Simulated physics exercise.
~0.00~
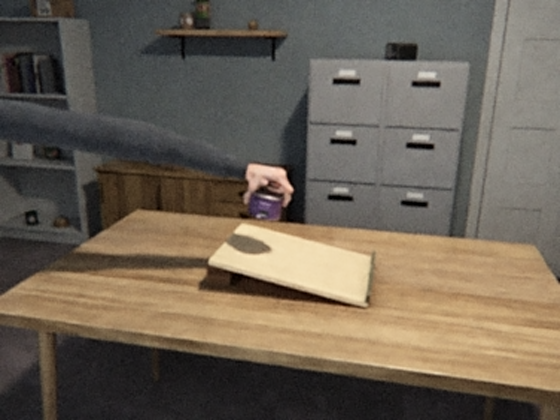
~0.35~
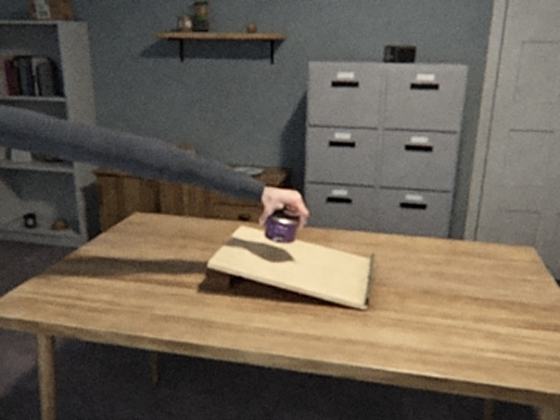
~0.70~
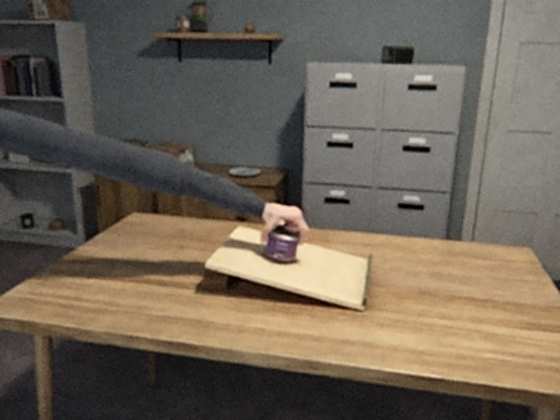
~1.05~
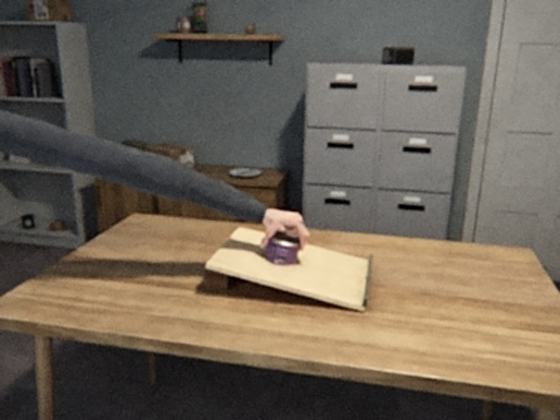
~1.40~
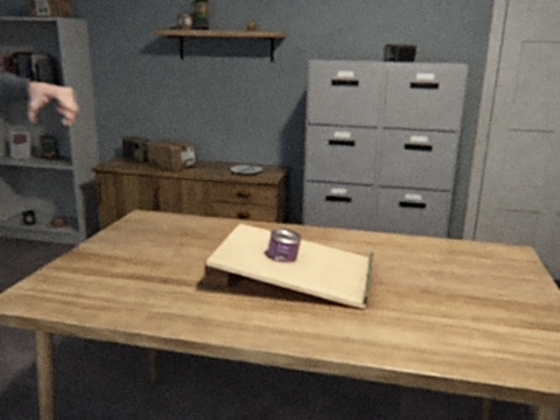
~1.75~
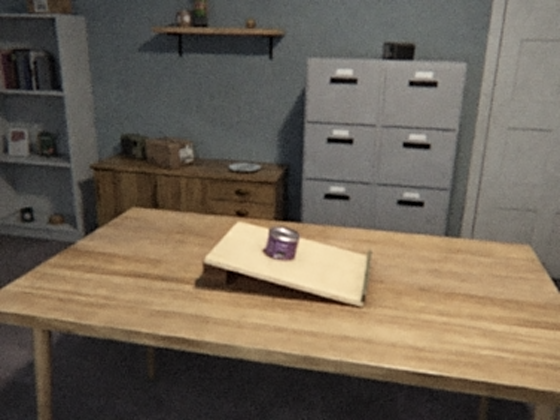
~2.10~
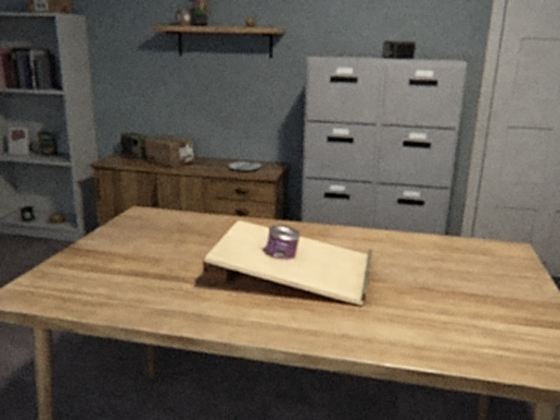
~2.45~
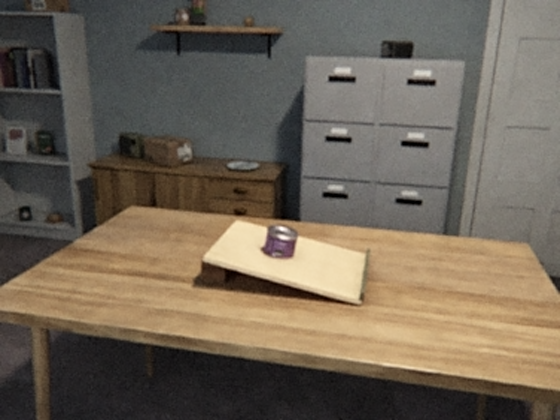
Purple tub being lowered by a hand onto a tilted board on a wooden table, staying put after the hand withdraws.
